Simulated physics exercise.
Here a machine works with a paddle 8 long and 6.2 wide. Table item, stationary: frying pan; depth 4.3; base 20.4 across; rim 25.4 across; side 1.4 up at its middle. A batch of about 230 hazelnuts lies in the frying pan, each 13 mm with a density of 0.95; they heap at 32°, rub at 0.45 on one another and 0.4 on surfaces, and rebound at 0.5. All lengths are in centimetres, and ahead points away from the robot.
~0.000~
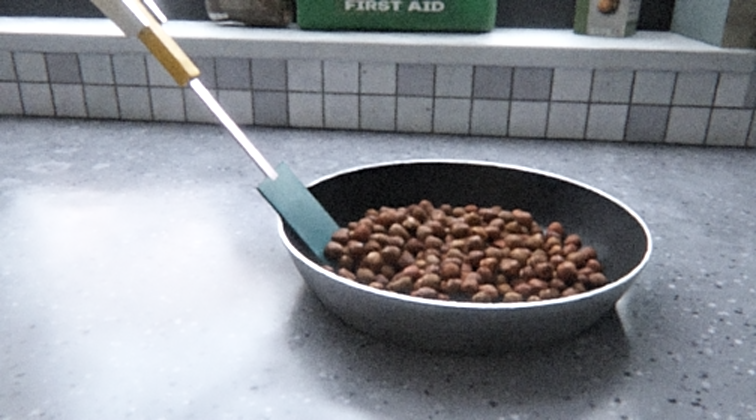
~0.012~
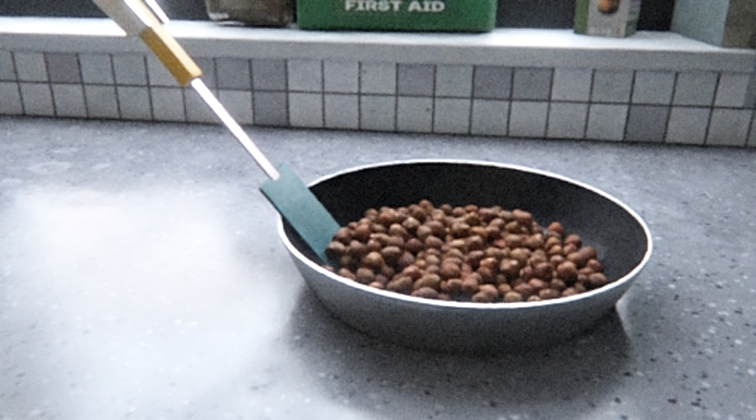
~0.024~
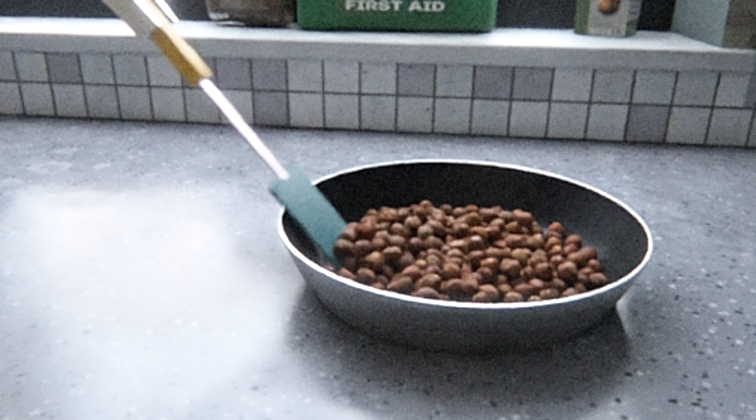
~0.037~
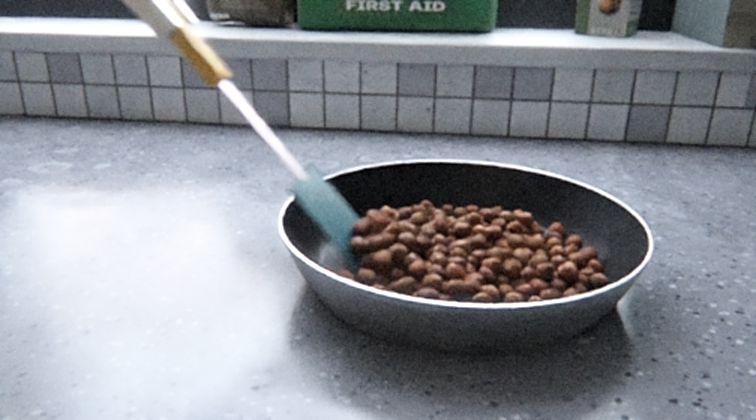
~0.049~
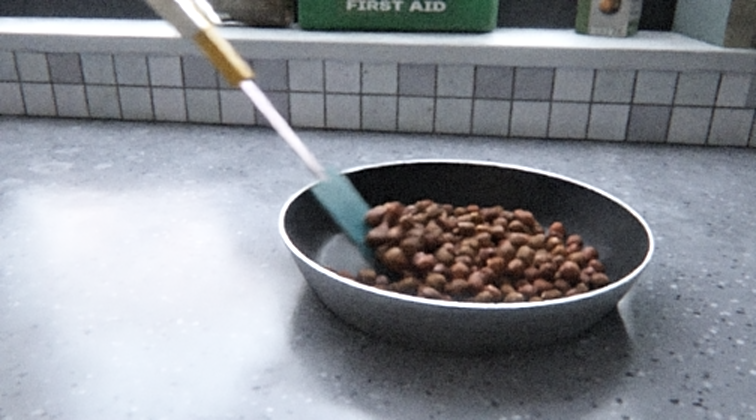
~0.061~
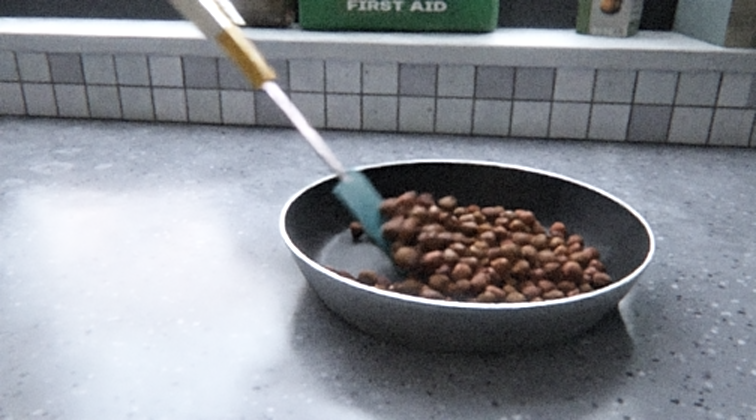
Frying pan of hazelnuts sitting on a speckled grey counter, a teal paddle pushing the nuts at left towards the right.
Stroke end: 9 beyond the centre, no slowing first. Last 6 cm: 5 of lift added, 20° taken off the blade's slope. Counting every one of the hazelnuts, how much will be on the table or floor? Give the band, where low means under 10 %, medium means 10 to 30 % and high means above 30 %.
Band: Medium.
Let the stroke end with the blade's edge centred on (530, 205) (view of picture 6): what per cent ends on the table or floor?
Something near 15 in a hundred.
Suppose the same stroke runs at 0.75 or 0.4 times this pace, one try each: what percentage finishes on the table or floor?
Estimates, in order: 15 % and 5 %.
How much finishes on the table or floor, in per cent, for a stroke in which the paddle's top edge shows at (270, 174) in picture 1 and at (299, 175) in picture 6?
My guess would be close to 5 per cent.
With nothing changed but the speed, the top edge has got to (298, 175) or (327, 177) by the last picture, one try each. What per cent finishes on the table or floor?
Respectively, around 5 and 10 per cent.
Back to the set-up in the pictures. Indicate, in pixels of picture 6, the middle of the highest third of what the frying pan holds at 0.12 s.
About pixel (509, 232).
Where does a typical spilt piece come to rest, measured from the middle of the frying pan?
Close to 74 cm from the centre.
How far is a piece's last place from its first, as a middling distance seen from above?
Some 3 centimetres.
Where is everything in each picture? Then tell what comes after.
Paddle top edge at (270, 174), sloping 51°; upper third of the load around (439, 249), from x 325 to 600, top at y 205; 229 in the frying pan, in the first frame.
Paddle top edge at (272, 174), sloping 51°; upper third of the load around (440, 249), from x 325 to 600, top at y 205, in the second frame.
Paddle top edge at (281, 174), sloping 51°; upper third of the load around (434, 246), from x 325 to 600, top at y 205, in the third frame.
Paddle top edge at (300, 175), sloping 51°; upper third of the load around (440, 244), from x 325 to 600, top at y 205, in the fourth frame.
Paddle top edge at (322, 177), sloping 51°; upper third of the load around (442, 241), from x 325 to 600, top at y 205, in the fifth frame.
Paddle top edge at (344, 178), sloping 51°; upper third of the load around (448, 241), from x 330 to 600, top at y 200; 229 in the frying pan, in the sixth frame.
After 0.09 s, sloping 51°, highest piece 6 above the table; 229 in the frying pan.
After 0.12 s, sloping 46°, highest piece 7 above the table; 229 in the frying pan.
After 0.34 s, sloping 31°, highest piece 6 above the table; 191 in the frying pan, 30 on the table or floor, 8 on the blade or in flight.
After 1.39 s, sloping 31°, highest piece 3 above the table; 191 in the frying pan, 38 on the table or floor.
At rest, 191 in the frying pan, 38 on the table or floor. That is 17 % on the table or floor.
